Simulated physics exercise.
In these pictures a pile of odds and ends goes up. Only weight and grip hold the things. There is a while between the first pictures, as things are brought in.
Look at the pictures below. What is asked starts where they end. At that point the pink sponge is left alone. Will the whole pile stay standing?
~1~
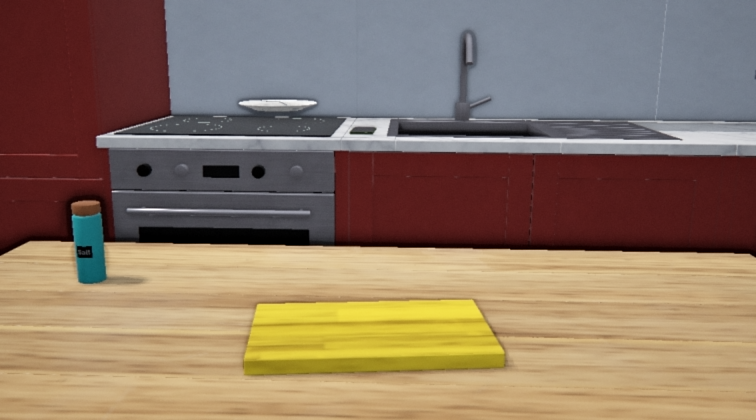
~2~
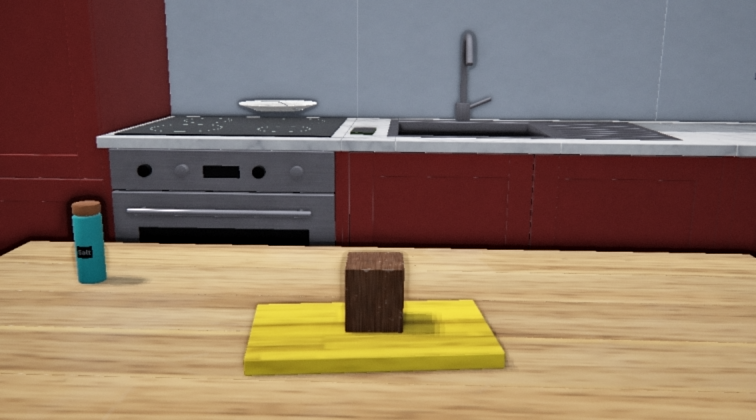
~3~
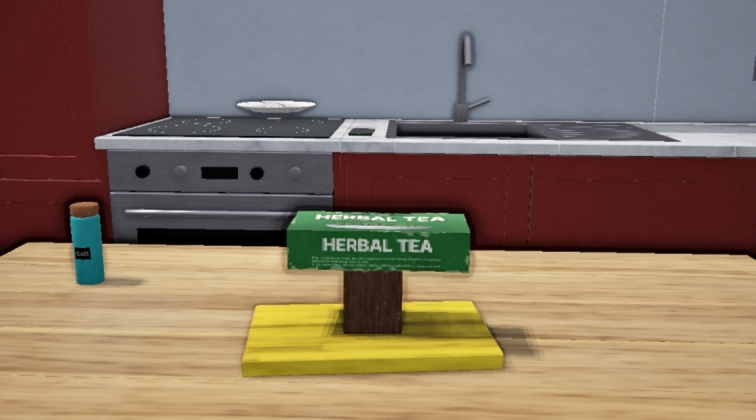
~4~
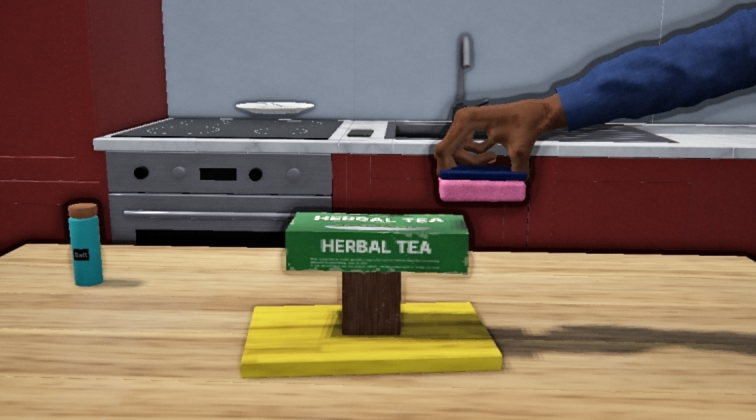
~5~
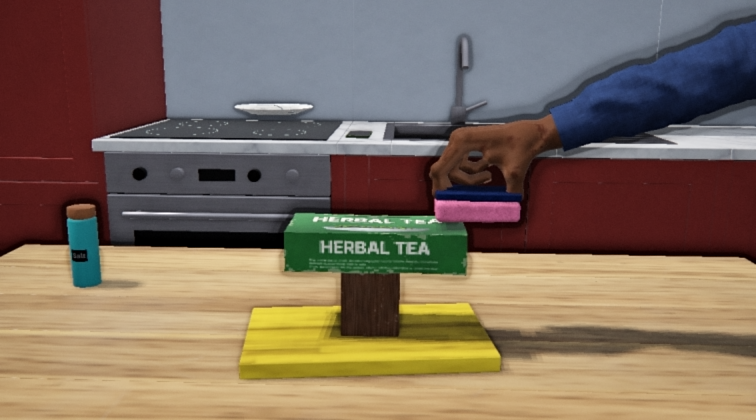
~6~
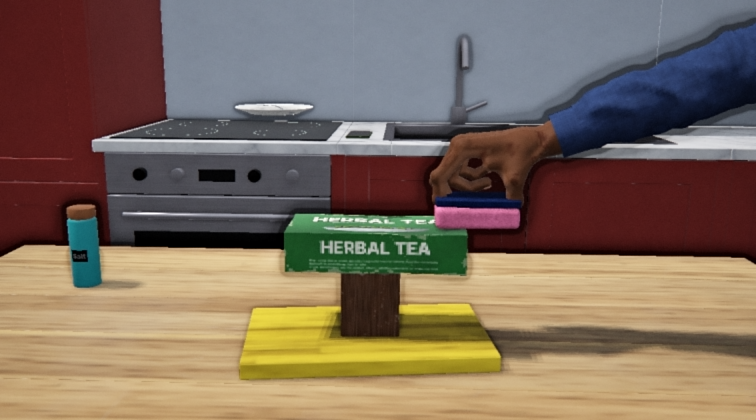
Safe to say it doesn't work.
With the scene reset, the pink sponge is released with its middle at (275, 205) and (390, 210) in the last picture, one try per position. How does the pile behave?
Case A: It comes down; case B: It does not fall.
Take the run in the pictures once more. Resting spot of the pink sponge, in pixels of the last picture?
Look around (563, 315) in the final frame.
Then, 0.30 s after the last picture, pink sponge now fallen.
Then, 0.40 s after the last picture, things are still on the move.
Then, 0.50 s after the last picture, as before.
Then, 1.60 s after the last picture, nothing new.
At rest, fallen, pink sponge; the other 4 in place. Seen from the same camera at the end, pink sponge near (563, 315). The pile comes apart.
